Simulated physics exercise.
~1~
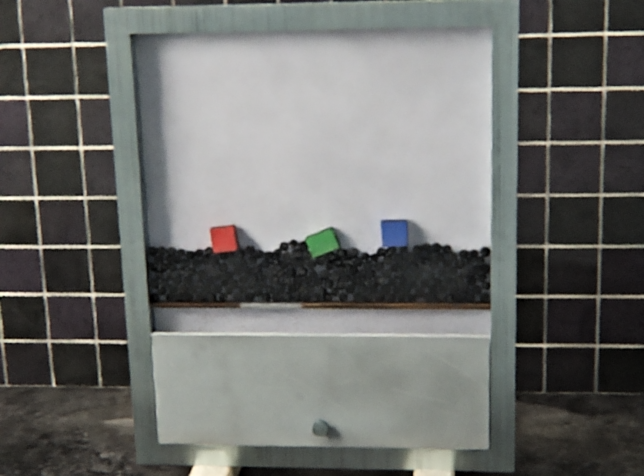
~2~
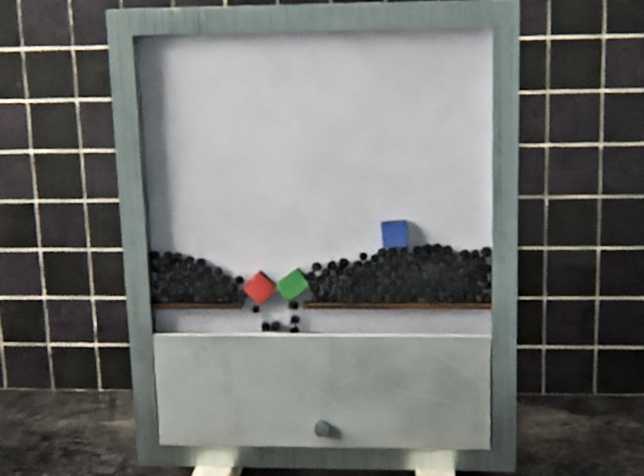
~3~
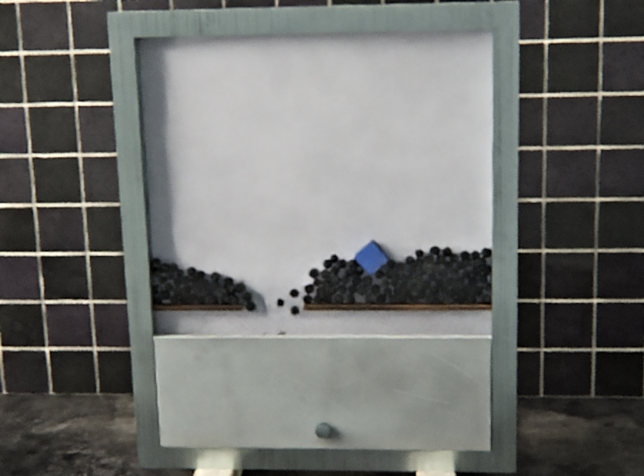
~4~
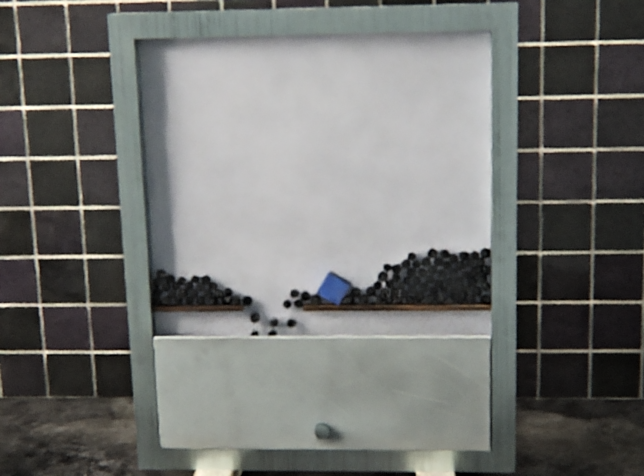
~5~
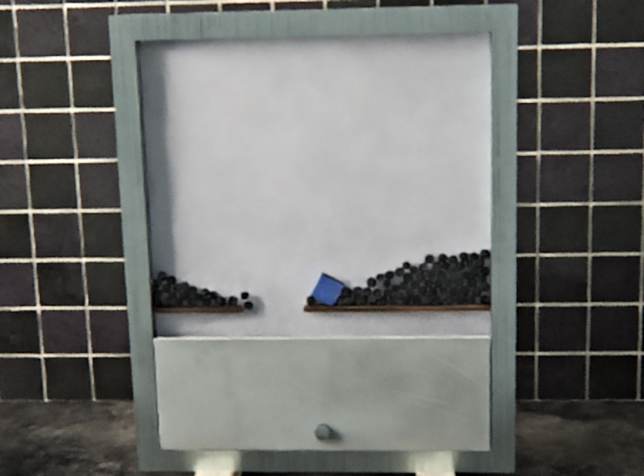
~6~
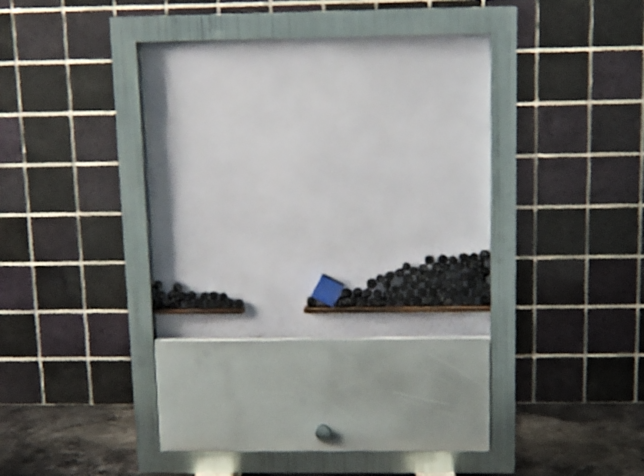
In a framed case, black beads drain through a gap, dropping two blocks while blue stays.
